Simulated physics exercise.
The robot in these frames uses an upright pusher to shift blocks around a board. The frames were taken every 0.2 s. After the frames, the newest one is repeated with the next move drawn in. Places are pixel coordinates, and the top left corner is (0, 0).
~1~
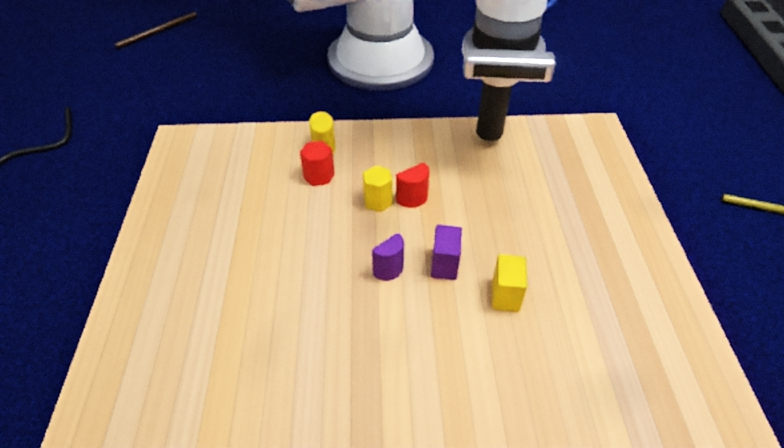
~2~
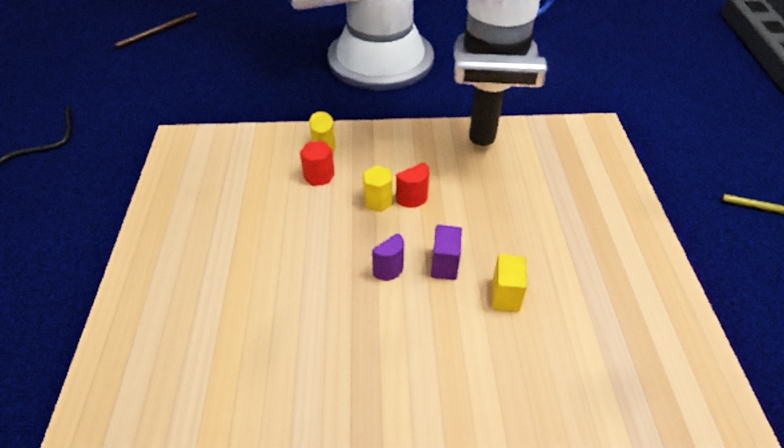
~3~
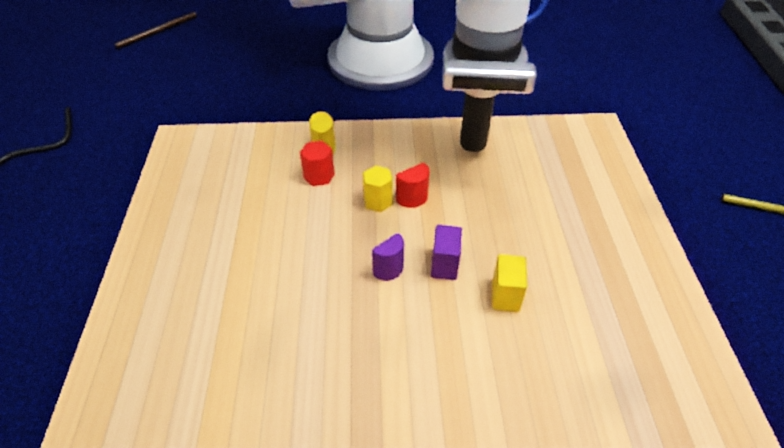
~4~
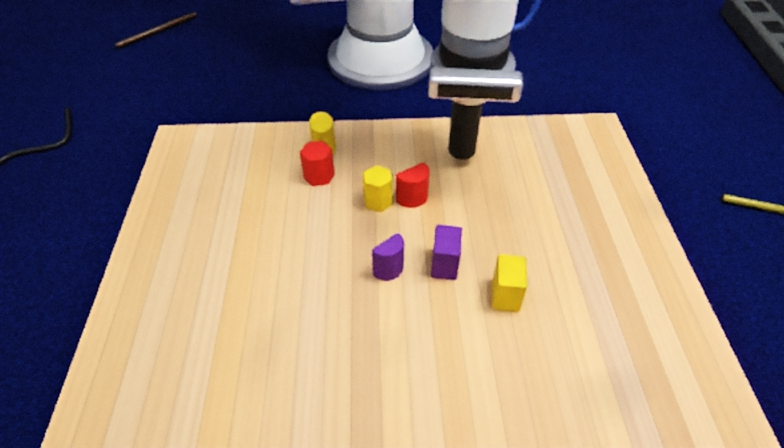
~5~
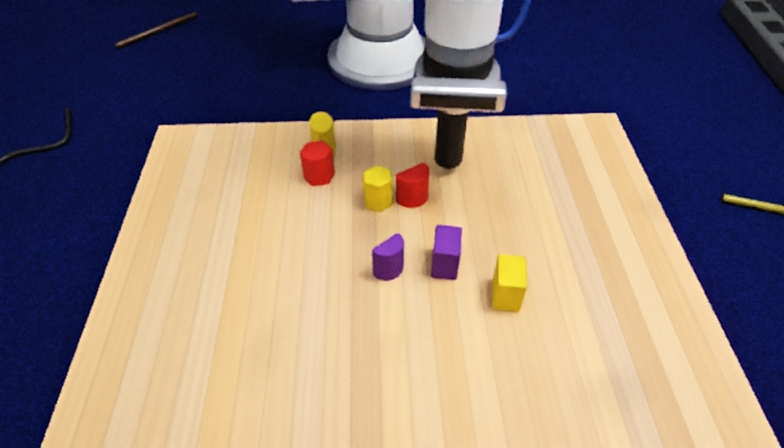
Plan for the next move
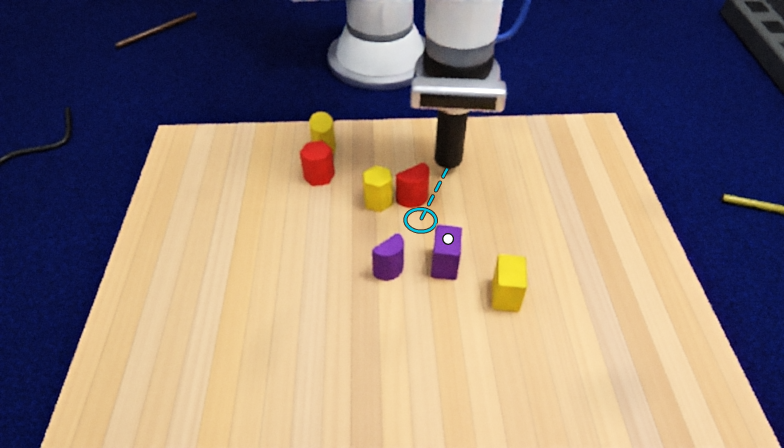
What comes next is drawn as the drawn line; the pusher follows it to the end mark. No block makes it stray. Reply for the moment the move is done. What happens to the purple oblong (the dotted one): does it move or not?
The result: It stays put.
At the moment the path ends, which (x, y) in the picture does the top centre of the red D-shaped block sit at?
Located at (387, 197).
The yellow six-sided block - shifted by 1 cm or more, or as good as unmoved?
It is moved from its place.
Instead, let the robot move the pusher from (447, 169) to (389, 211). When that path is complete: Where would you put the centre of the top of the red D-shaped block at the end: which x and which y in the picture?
The red D-shaped block ends near (386, 209).
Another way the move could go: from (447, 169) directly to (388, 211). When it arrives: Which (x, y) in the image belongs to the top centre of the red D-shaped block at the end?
I'd expect the centre of its top face to be at (390, 209).
The drawn path runs in a line from (447, 169) to (421, 220); the dot is on the purple oblong.
What follows on the original path. Halfway along, pusher at (435, 186); yellow six-sided block at (375, 176); red D-shaped block at (408, 179).
At the end, pusher at (421, 212); yellow six-sided block at (367, 177), turned 50° clockwise; red D-shaped block at (387, 197), turned 50° clockwise; purple oblong not moved.
